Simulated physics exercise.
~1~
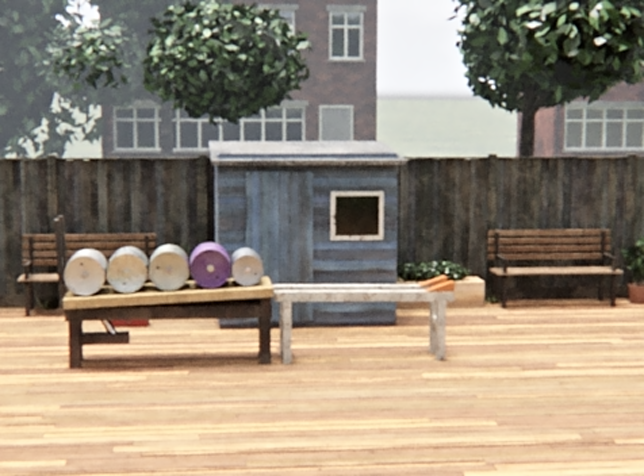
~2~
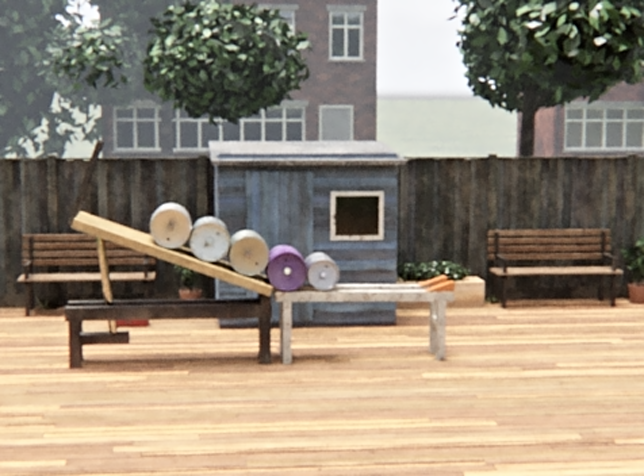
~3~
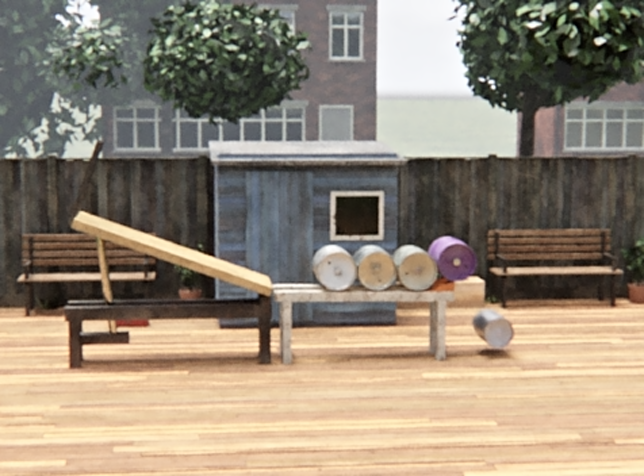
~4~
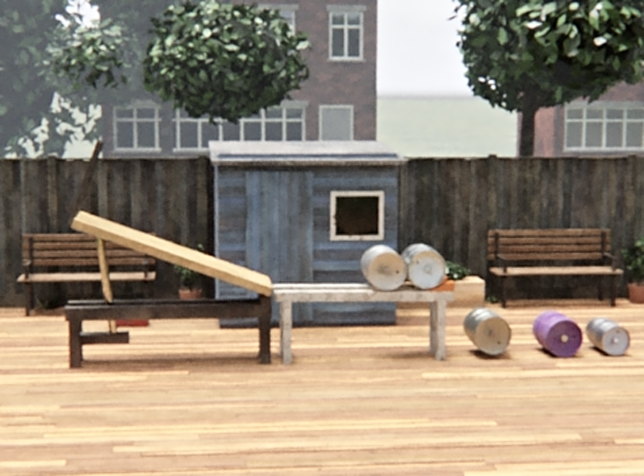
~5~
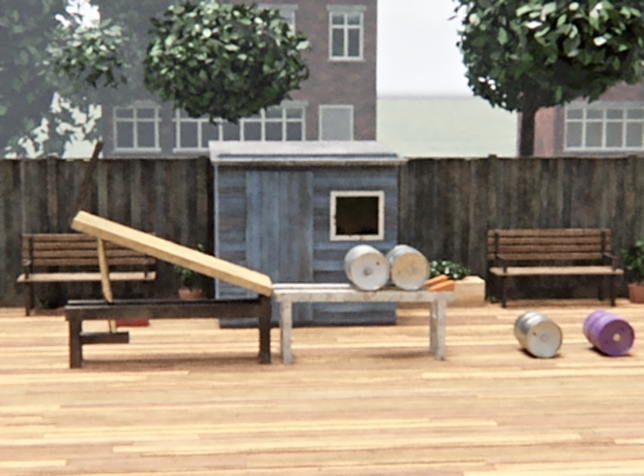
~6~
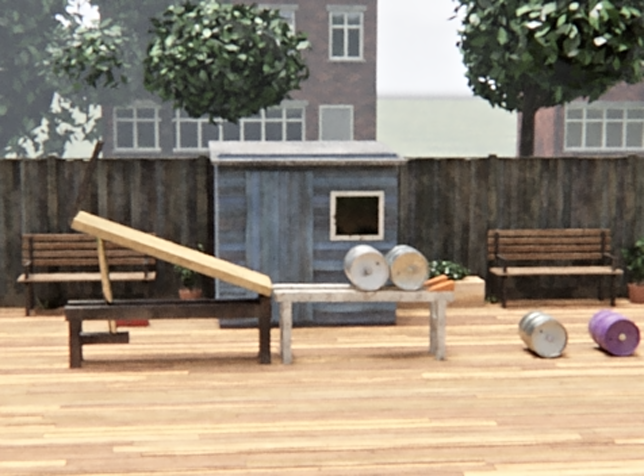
A wooden deck in front of a dark fence, a blue shed and two benches is seen from the side by a still camera. Five kegs, four silvery and one purple, sit in a row on a tilting wooden platform at left, beside a pale low rack with an orange stop at its right end. The platform's left edge rises, and the kegs roll right onto the rack. The smallest keg goes over the end first, followed by the purple one and another silvery keg. The last two stay on the rack, while the purple keg ends on the ground at right beside a silvery one.
